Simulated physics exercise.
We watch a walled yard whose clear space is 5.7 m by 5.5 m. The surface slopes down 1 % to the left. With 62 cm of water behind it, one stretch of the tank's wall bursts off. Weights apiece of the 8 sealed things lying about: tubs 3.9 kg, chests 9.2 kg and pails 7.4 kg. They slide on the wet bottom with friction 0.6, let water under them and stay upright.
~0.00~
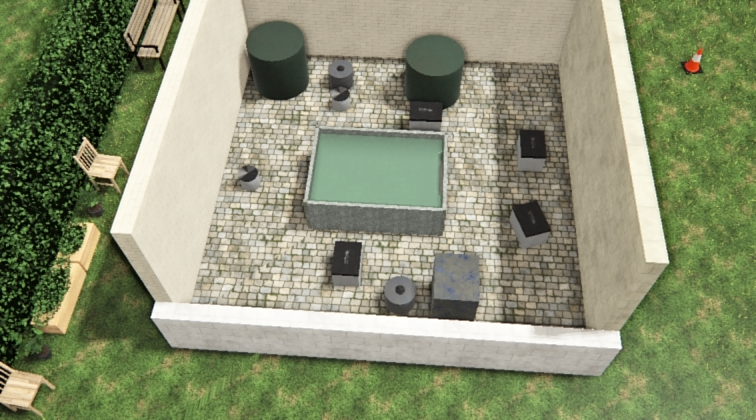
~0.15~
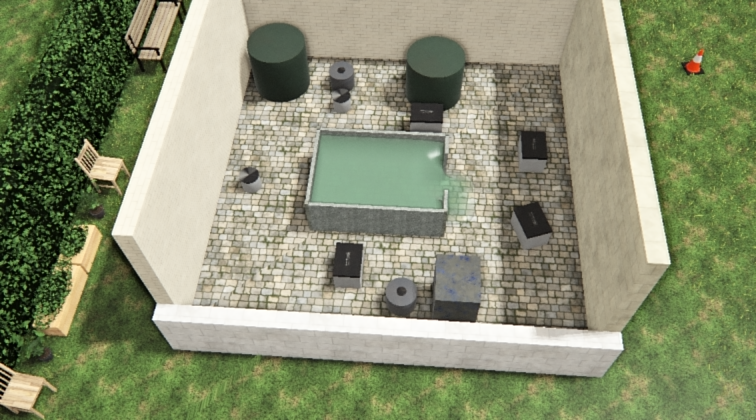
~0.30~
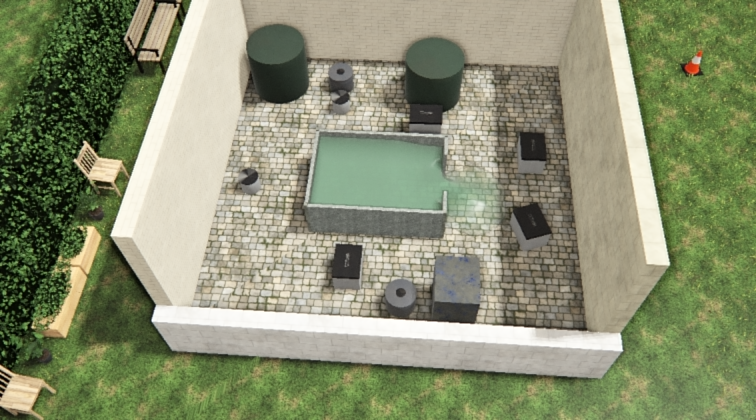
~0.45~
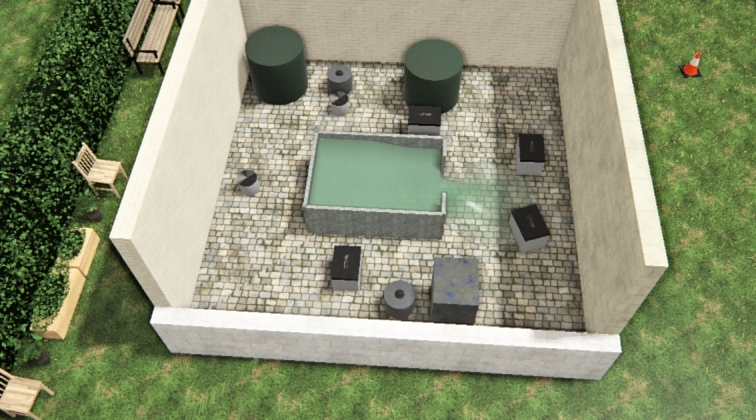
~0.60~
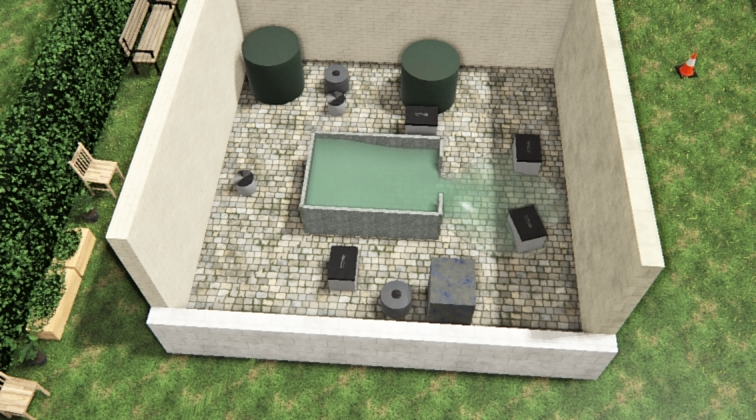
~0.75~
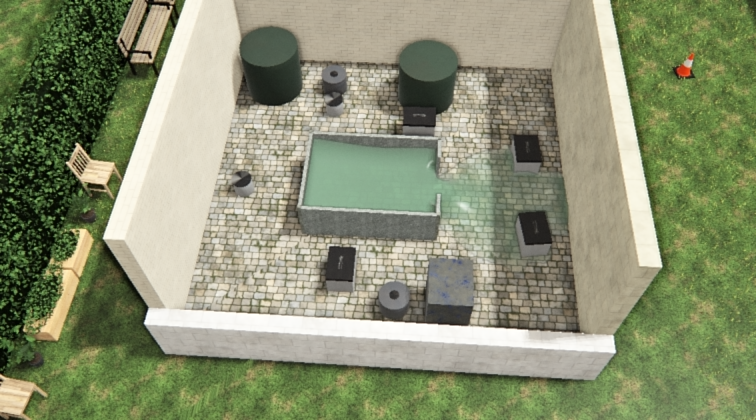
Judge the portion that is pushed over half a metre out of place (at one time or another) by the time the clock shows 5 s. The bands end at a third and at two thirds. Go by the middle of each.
Share: Not even a third.
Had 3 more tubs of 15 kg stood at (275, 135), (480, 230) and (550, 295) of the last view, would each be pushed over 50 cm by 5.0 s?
In turn: Under, over, past it.
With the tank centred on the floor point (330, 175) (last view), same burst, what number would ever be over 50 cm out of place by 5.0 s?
Then 2.
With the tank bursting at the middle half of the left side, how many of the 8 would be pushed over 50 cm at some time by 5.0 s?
In that case 5 of them.
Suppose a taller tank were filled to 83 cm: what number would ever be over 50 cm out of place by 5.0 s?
In that case 3 of them.
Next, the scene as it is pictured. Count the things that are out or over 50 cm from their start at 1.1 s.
1 of them.
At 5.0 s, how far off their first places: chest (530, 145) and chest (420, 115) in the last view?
In turn: 200 cm, 0 cm.
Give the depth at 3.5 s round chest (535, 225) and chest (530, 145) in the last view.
About 8 and 11 cm.
After 1.1 s 1 of 8 are over 50 cm from their spots; 0 afloat.
After 2.2 s 2 of 8 are over 50 cm from their spots; 2 afloat.
After 3.5 s 2 of 8 are over 50 cm from their spots; 2 afloat.
After 5.0 s 1 of 8 are over 50 cm from their spots, and 2 have been at some point; 2 afloat.
